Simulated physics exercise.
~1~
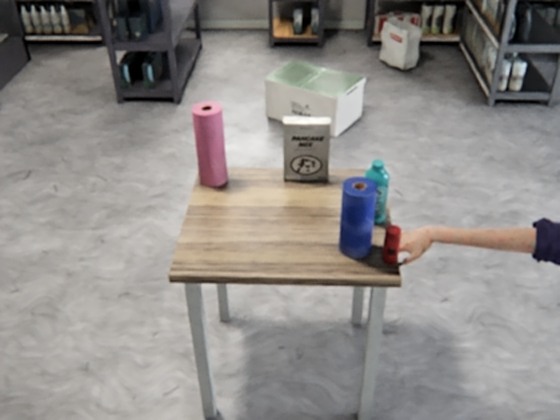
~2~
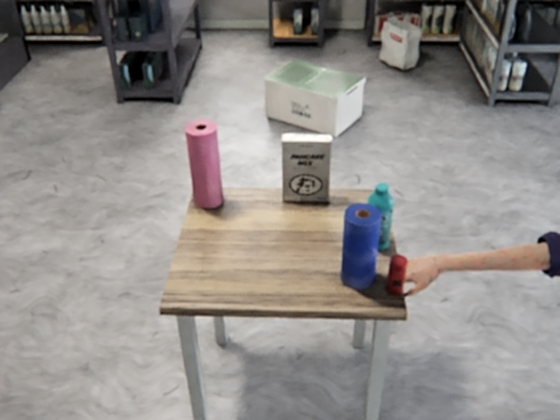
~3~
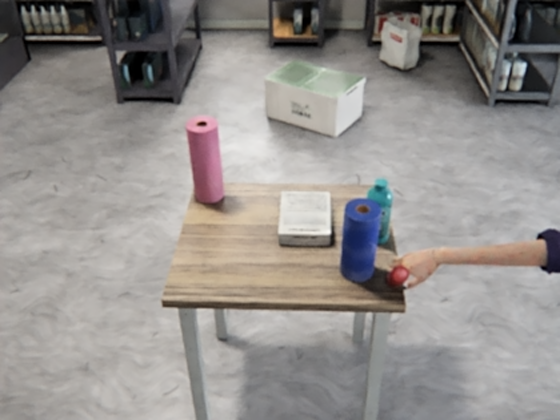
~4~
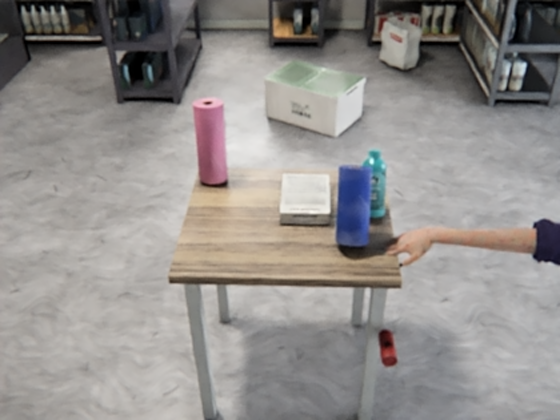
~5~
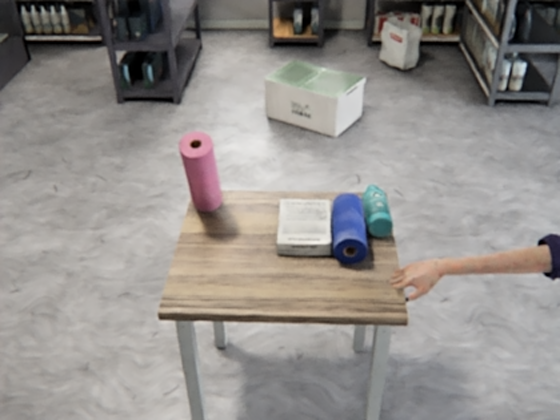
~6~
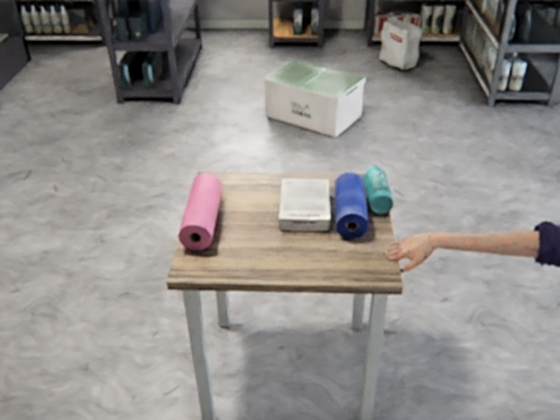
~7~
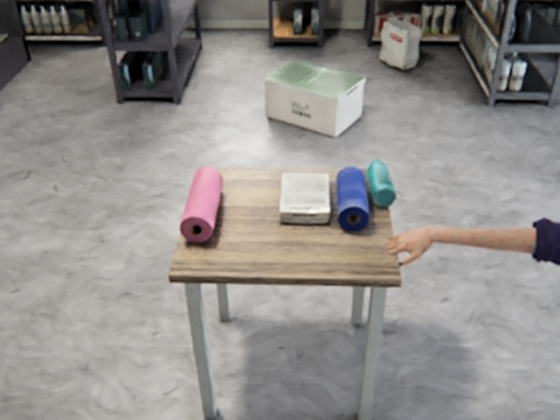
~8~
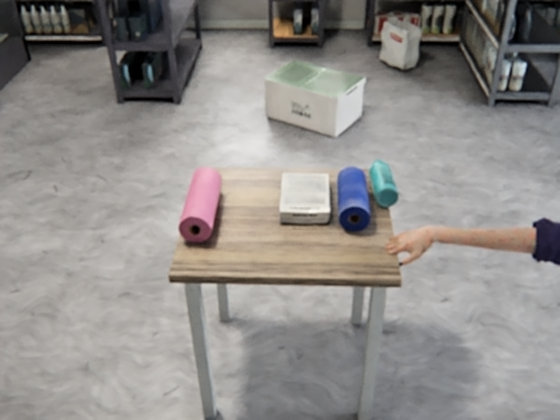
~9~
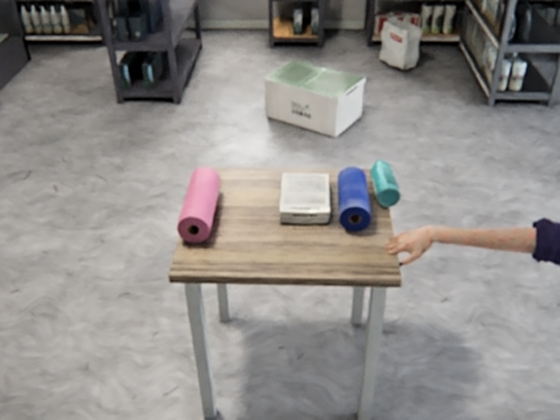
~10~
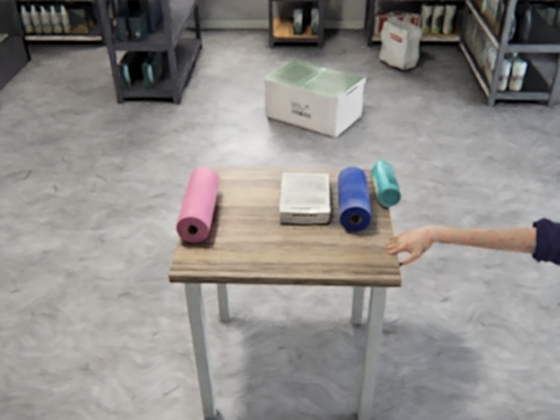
To begin with, a pink roll, a white packet, a blue roll, a turquoise bottle and a small red shaker stand upright on a light wooden table, with a hand at its right edge. The table shifts a little toward us and back more than once, the hand staying by its edge. The white packet topples first, then the red shaker tips and drops off near the hand. The blue roll and turquoise bottle go over next, followed by the pink roll. Finally the table rests, with the four remaining items lying on it.
